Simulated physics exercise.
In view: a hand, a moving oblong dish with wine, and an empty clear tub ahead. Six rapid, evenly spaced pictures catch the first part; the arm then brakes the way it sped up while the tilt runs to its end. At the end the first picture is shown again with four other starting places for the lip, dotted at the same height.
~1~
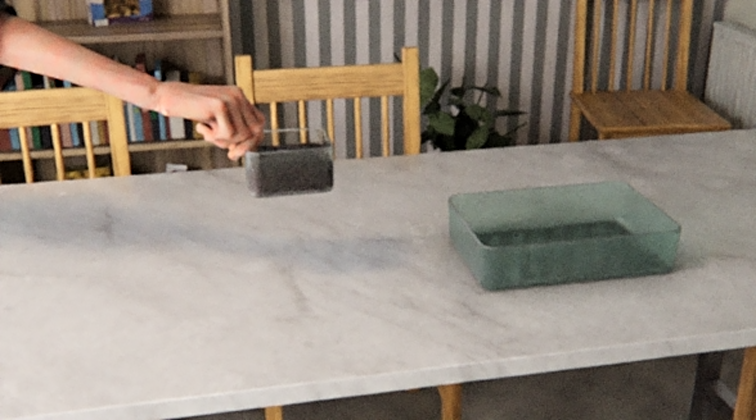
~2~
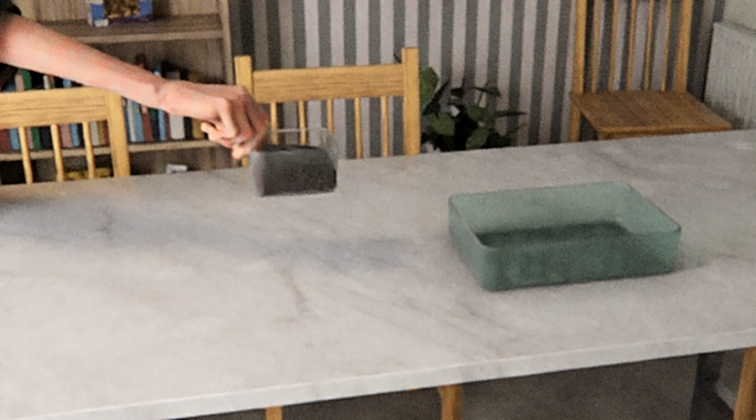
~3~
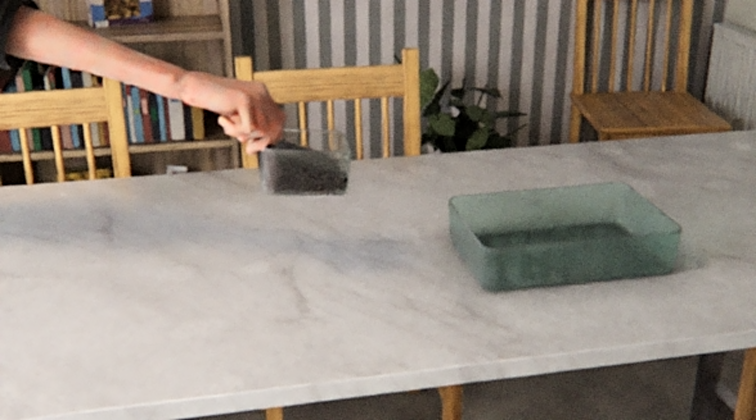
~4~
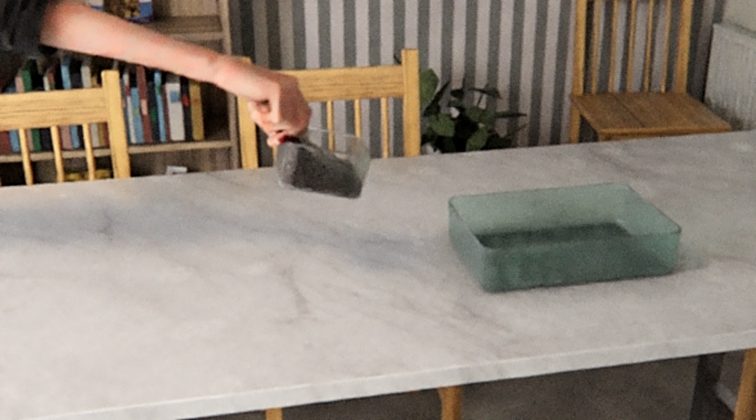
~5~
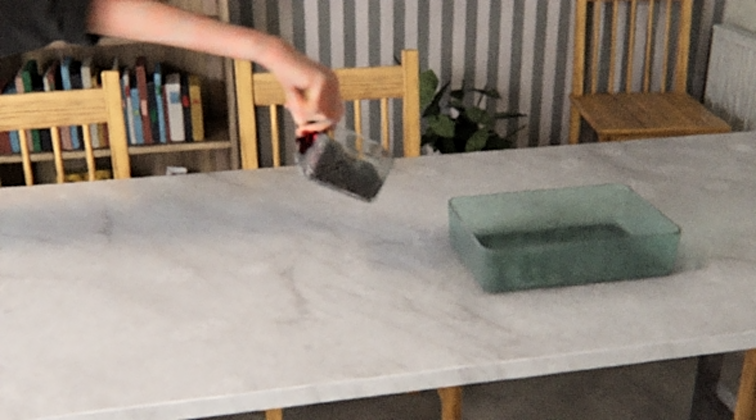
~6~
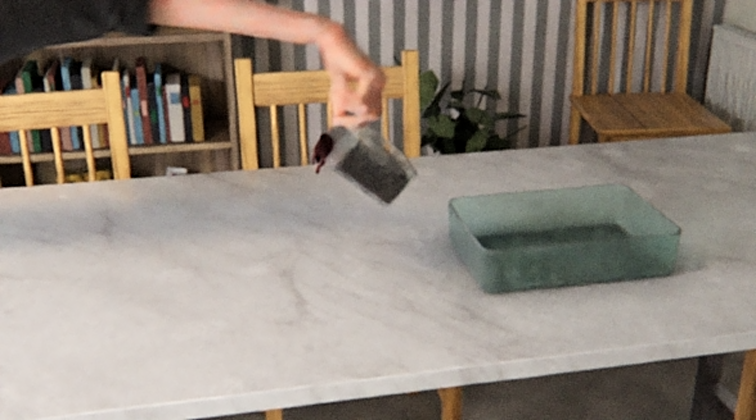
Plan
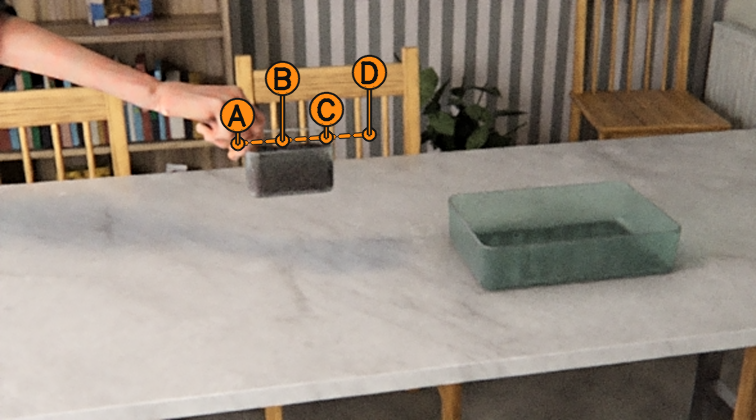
At first, a hand holds a small clear dish with dark contents upright above a marble table, left of an empty greenish tub. The hand carries it rightward, tilting it gradually, then more steeply. Dark red liquid emerges over its left rim and hangs just below it, still left of the tub.
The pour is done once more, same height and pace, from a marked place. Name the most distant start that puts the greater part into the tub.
The answer is place B.
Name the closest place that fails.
A.
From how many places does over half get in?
Three.
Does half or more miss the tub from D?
No, that is safe.
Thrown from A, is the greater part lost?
Yes.
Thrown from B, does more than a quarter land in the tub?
Yes, it does.
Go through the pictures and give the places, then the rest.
The first picture shows upright, lip at (327, 137); tub from (480, 289) to (671, 269); nothing has left yet.
The second picture shows upright, lip at (331, 137); nothing has left yet.
The third picture shows tipped about 5°, lip at (345, 141); nothing has left yet.
The fourth picture shows tipped about 14°, lip at (365, 146); wine is over the rim, down to (279, 137).
The fifth picture shows tipped about 26°, lip at (388, 154); wine is over the rim, down to (302, 147).
The sixth picture shows tipped about 41°, lip at (411, 163); wine is over the rim, down to (313, 171).
On the marked copy, A at (237, 143); B at (282, 140); C at (326, 137); D at (369, 134).
If A is chosen, about 21 % lands in the tub, 72 % falls short and 7 % goes beside or beyond.
If B is chosen, about 71 % lands in the tub, 20 % falls short and 9 % goes beside or beyond.
If C is chosen, about 73 % lands in the tub, 12 % falls short and 15 % goes beside or beyond.
If D is chosen, about 63 % lands in the tub, 6 % falls short and 31 % goes beside or beyond.
